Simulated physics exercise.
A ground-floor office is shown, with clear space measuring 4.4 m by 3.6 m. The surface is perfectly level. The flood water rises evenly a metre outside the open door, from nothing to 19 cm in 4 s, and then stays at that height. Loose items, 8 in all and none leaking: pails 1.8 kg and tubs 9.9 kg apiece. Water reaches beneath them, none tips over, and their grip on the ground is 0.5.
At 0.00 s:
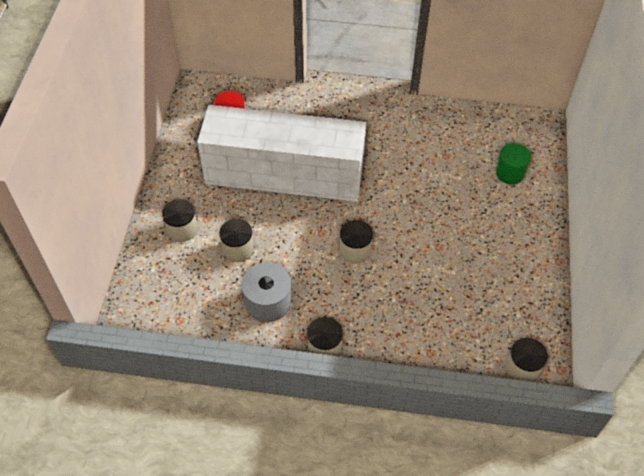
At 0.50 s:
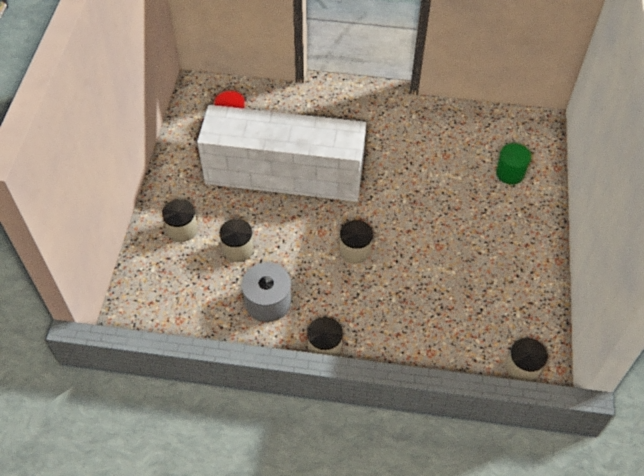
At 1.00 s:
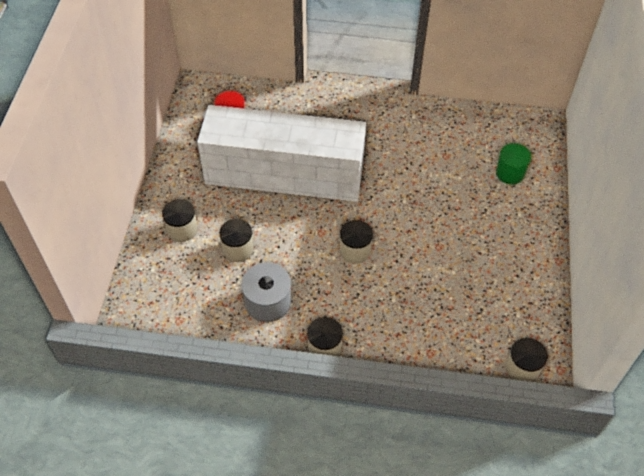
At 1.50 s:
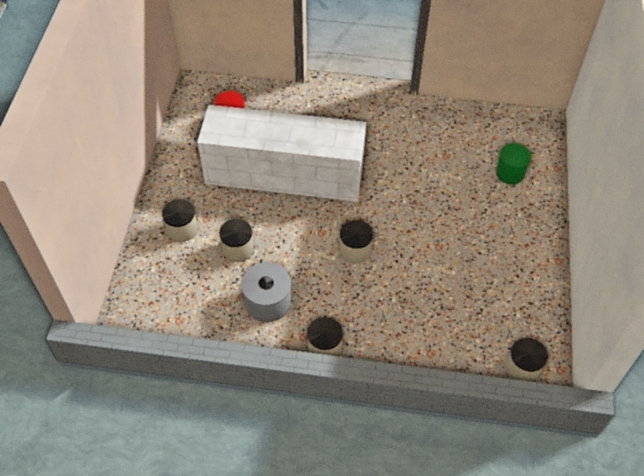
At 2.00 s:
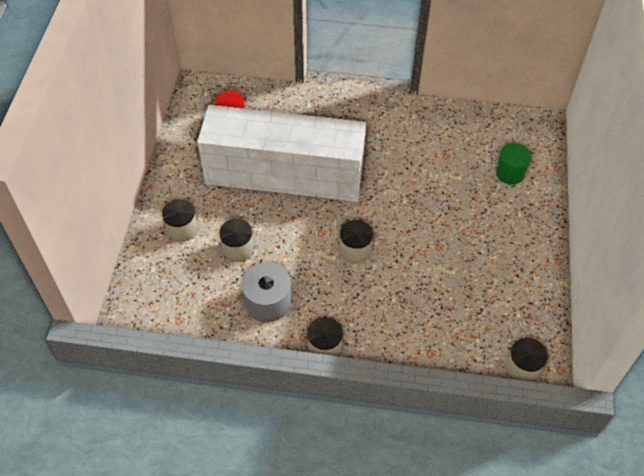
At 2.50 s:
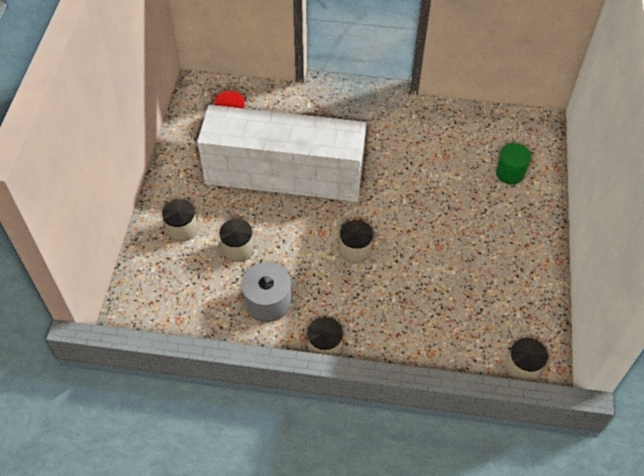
The video shows a small walled room with a pebbled floor, a pale block, a red pail, a green pail and several round containers; bluish water spreads over the ground outside and the doorway, while the objects stay still.
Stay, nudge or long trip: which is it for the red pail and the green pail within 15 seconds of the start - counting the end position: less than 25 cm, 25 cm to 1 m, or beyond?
Looking at where they end up, the red pail drifts a modest distance while the green pail drifts a modest distance.
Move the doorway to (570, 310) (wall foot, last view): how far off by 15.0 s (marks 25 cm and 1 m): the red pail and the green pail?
The red pail winds up a long way off; as for the green pail, it inches along a bit.
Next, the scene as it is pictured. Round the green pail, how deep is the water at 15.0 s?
Roughly 7 cm at that moment.
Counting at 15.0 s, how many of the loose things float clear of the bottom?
At that instant the tally stands at 8.
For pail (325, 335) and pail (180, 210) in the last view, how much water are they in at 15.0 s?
Some 8 cm at the first, some 9 cm at the second.
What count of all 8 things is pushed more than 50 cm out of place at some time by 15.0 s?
7 in all.
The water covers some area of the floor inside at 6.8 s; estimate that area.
I'd estimate close to 11.0 m2.
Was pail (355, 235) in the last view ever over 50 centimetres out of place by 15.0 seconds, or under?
Not that far.
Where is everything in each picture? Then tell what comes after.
The first frame shows the red pail at (230, 102), on the bottom; the green pail at (516, 155) rests on the ground; water covers 0.0 m2; 0 of 8 have shifted.
The second frame shows the red pail at (230, 102) rests on the ground; the green pail at (516, 155), on the bottom; water covers 0.0 m2; 0 of 8 have shifted.
The third frame shows the red pail at (230, 102) rests on the ground; the green pail at (516, 155) rests on the ground; 0.0 m2 under water; 0 of 8 have shifted.
The fourth frame shows the red pail at (230, 102) rests on the ground; the green pail at (516, 155) rests on the ground; 0.0 m2 under water; 0 of 8 have shifted.
The fifth frame shows the red pail at (230, 102) rests on the ground; the green pail at (516, 155) rests on the ground; water covers 0.0 m2; 0 of 8 have shifted.
The sixth frame shows the red pail at (230, 102) rests on the ground; the green pail at (516, 155) rests on the ground; 0.4 m2 under water; 0 of 8 have shifted.
After 3.5 s the red pail is near (230, 102), 0.0 m from its start, aground; the green pail is near (516, 155), 0.0 m from its start, aground; 0 afloat.
After 6.8 s the red pail is near (238, 65), 0.5 m from its start, afloat; the green pail is near (555, 146), 0.4 m from its start, afloat; 3 afloat.
After 11.0 s the red pail is near (203, 58), 0.7 m from its start, afloat; the green pail is near (428, 107), 1.1 m from its start, afloat; 7 afloat.
After 15.0 s the red pail is near (196, 69), 0.5 m from its start, afloat; the green pail is near (513, 99), 0.7 m from its start, afloat; 8 afloat.
